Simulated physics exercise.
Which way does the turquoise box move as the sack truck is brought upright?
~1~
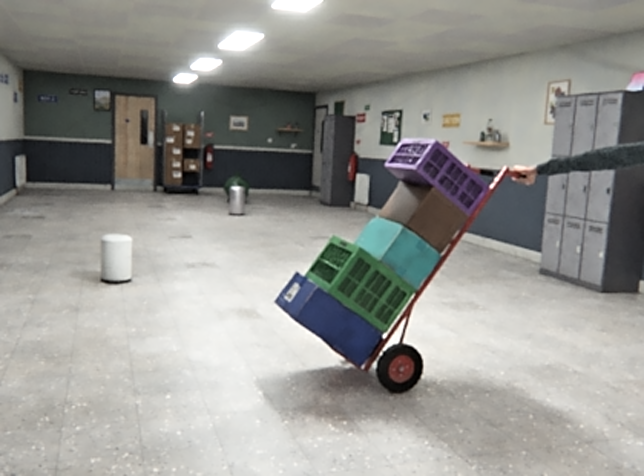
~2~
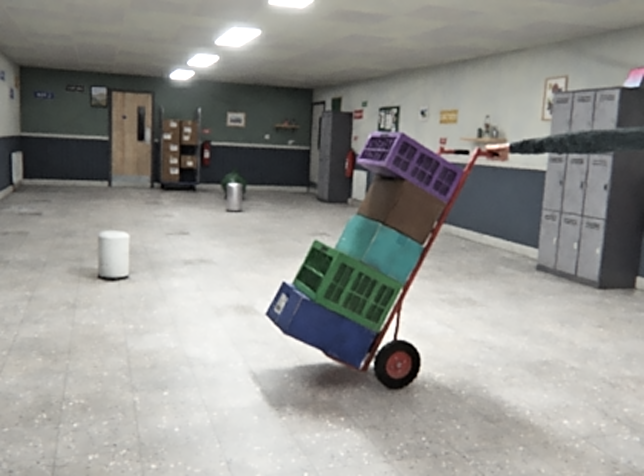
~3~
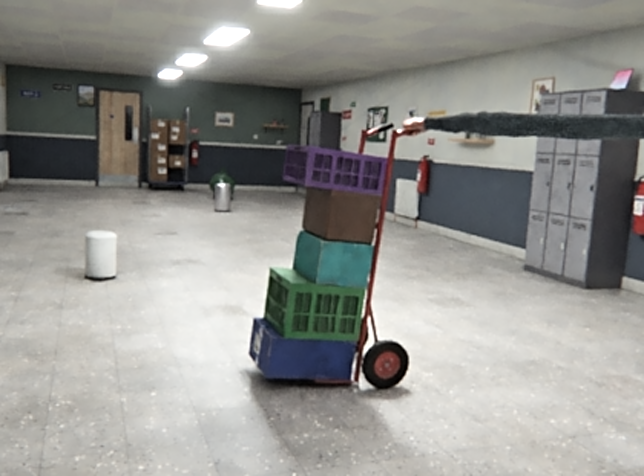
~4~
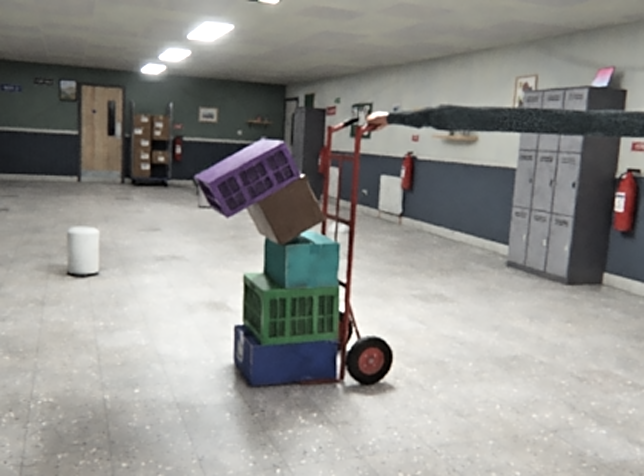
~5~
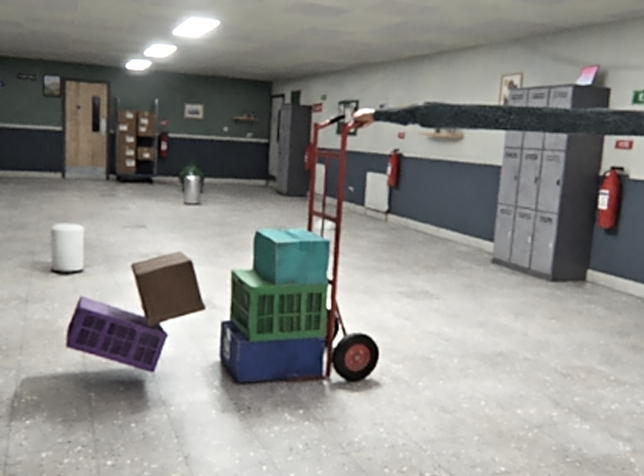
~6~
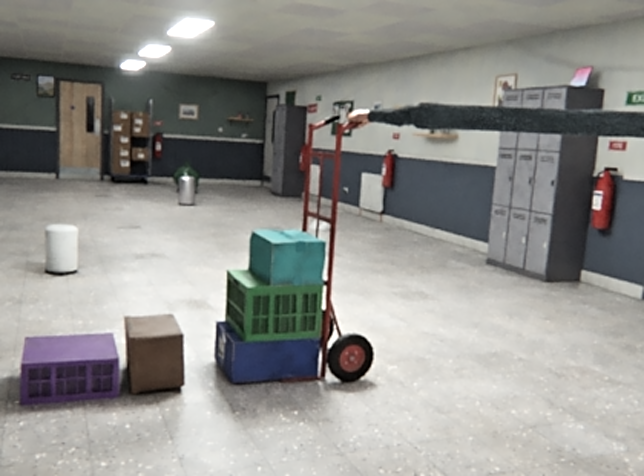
The turquoise box moves to the left as the truck swings up, and it stays on top of the green crate.
